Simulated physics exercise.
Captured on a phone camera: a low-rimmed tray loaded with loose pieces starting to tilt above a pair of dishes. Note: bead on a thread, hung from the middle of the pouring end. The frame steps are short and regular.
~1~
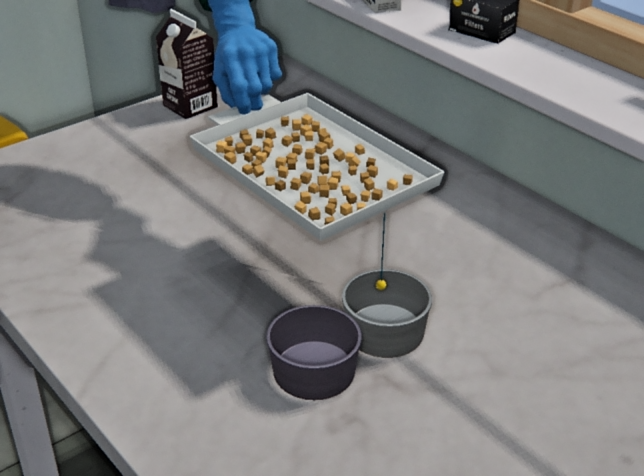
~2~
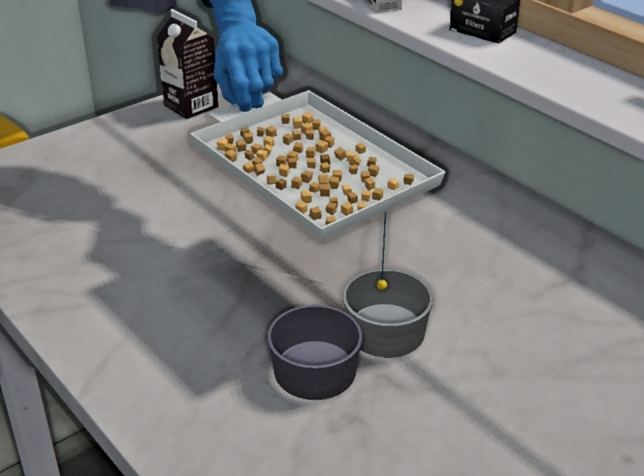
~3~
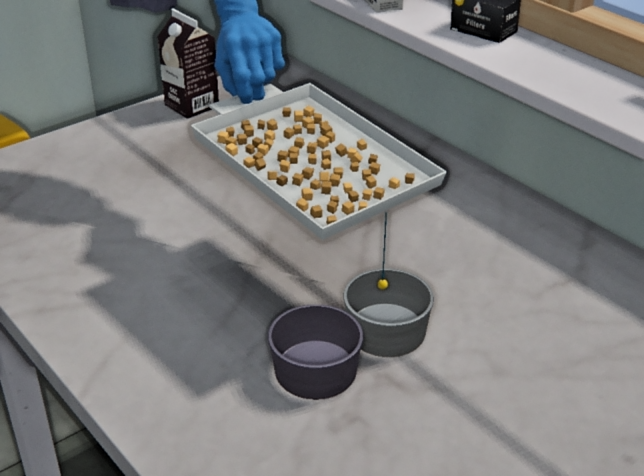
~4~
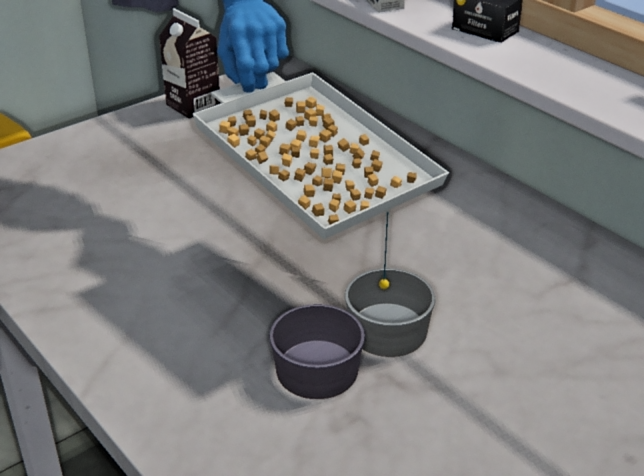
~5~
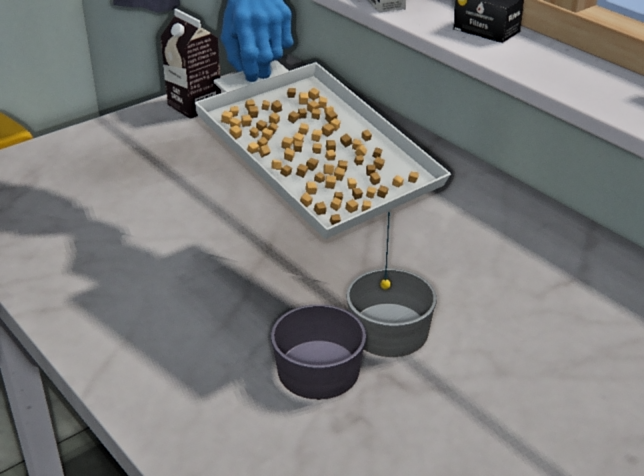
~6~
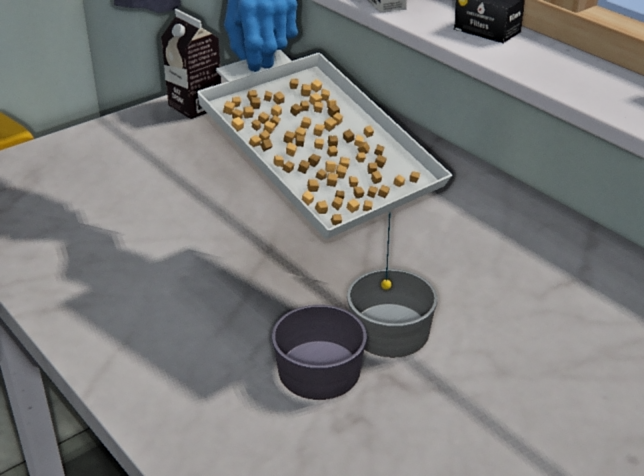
The footage shows a blue-gloved hand holding a shallow white tray of small wooden cubes above two round dishes on a marble-patterned surface, gradually raising its far end so the tray tilts toward the dishes while the cubes stay scattered across it.
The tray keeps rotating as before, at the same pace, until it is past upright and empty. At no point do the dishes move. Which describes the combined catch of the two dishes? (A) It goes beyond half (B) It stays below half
Option B: It stays below half.
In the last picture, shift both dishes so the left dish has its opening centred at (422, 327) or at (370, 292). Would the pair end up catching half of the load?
In the first position past half, in the second shy of half.
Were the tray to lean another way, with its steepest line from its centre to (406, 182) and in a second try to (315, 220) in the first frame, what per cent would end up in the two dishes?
The first try gives close to 20 per cent, the second close to 60 per cent.
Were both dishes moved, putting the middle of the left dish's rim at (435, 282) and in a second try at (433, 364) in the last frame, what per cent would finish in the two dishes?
First placement: 20 per cent; second placement: 30 per cent.
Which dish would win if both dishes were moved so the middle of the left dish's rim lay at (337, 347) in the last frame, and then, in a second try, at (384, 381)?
The first try: The right-side dish. The second: The right-side dish.
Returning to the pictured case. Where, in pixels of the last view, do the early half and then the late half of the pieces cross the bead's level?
Around (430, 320), followed by around (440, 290).
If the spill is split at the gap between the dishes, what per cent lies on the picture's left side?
That's roughly 0 per cent of the pieces.
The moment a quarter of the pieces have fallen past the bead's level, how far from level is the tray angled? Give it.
Around 115°, give or take.
Shortly afterwards, tray tipped steeply; the whole lot on the tray.
Next, tray tipped right over; all but a few on the tray; only a few in the left dish; only a few in the right dish; only a few outside both; only a few in the air.
Some moments later, tray tipped past a quarter turn; only a few in the left dish; a little in the right dish; the bulk outside both.
In the end, tray tipped past a quarter turn; only a few in the left dish; a little in the right dish; the bulk outside both.
